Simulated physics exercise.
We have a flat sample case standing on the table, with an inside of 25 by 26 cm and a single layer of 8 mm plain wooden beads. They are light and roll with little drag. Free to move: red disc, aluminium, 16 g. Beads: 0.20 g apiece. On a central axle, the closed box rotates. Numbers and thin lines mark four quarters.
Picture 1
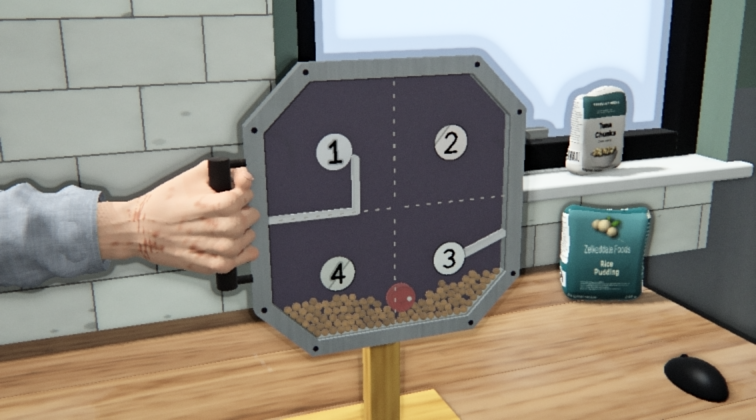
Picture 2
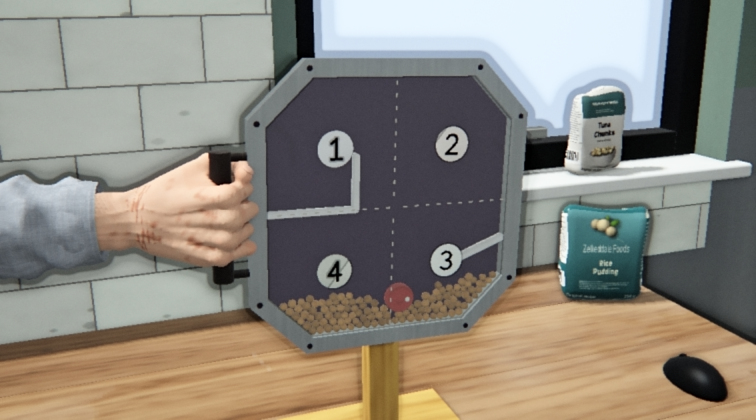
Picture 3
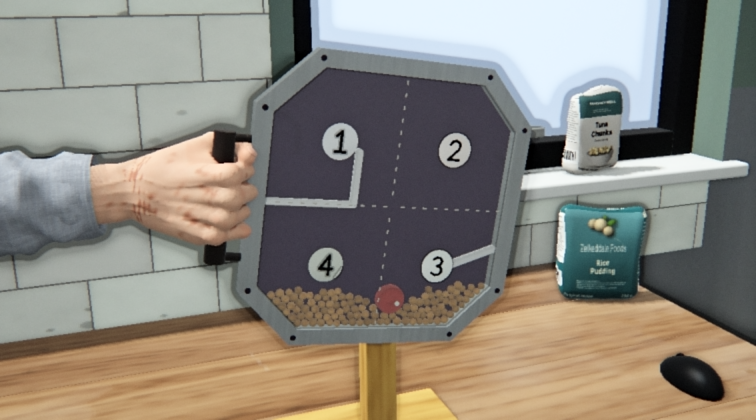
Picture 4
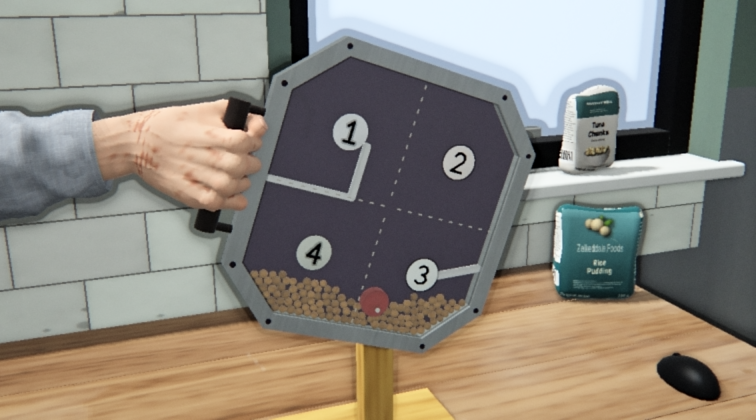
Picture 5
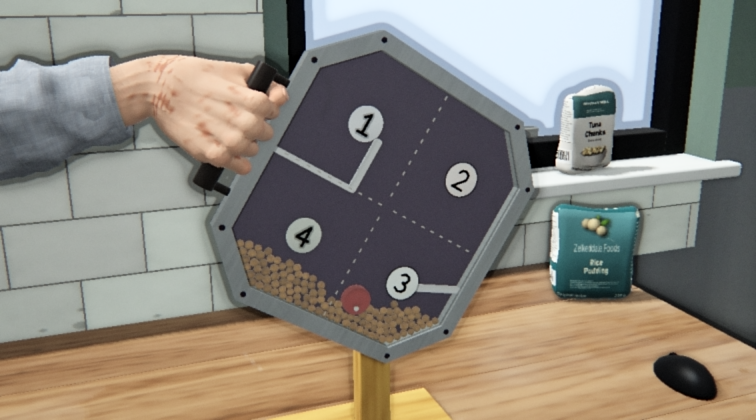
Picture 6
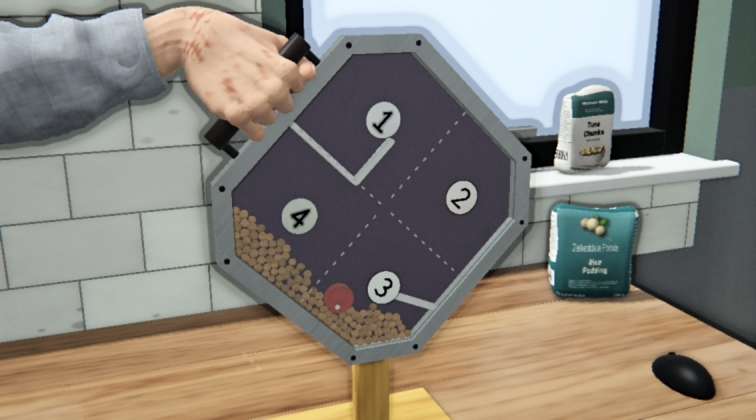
The video shows a hand gripping the black handle of an upright, eight-sided case with numbered sections and turning it clockwise, slowly at first, while the small brown beads and red disc inside shift toward the lower left.
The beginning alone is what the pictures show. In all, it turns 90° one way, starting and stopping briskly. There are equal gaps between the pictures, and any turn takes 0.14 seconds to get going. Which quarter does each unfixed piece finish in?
Answer: 3.
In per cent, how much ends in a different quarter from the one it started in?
I'd say something like 55 percent.
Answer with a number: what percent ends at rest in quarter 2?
About 20 per cent.
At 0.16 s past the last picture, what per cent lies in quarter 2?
0 %.
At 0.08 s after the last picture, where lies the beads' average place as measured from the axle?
The middle sits around 9 cm left of it and 6 cm below it.
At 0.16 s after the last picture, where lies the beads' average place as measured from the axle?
Offset: Approx. 10 cm left, 4 cm below.
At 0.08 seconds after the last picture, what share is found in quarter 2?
0 percent.
Then, 0.08 s after the last picture, it stands 69° clockwise; the beads' middle is 9 cm left of and 6 cm below the centre; no. 3, 55 %, no. 4, 45 %; red disc in no. 3.
Then, 0.16 s after the last picture, it stands 86° clockwise; the beads' middle is 10 cm left of and 4 cm below the centre; no. 3, 70 %, no. 4, 30 %; red disc in no. 3.
Then, 0.23 s after the last picture, it stands 90° clockwise; the beads' middle is 9 cm left of and 5 cm below the centre; no. 3, 85 %, no. 4, 15 %; red disc in no. 3.
All still 1.5 s after it, it stands 90° clockwise; no. 1, 0 %, no. 2, 20 %, no. 3, 80 %, no. 4, 0 %; red disc in no. 3.
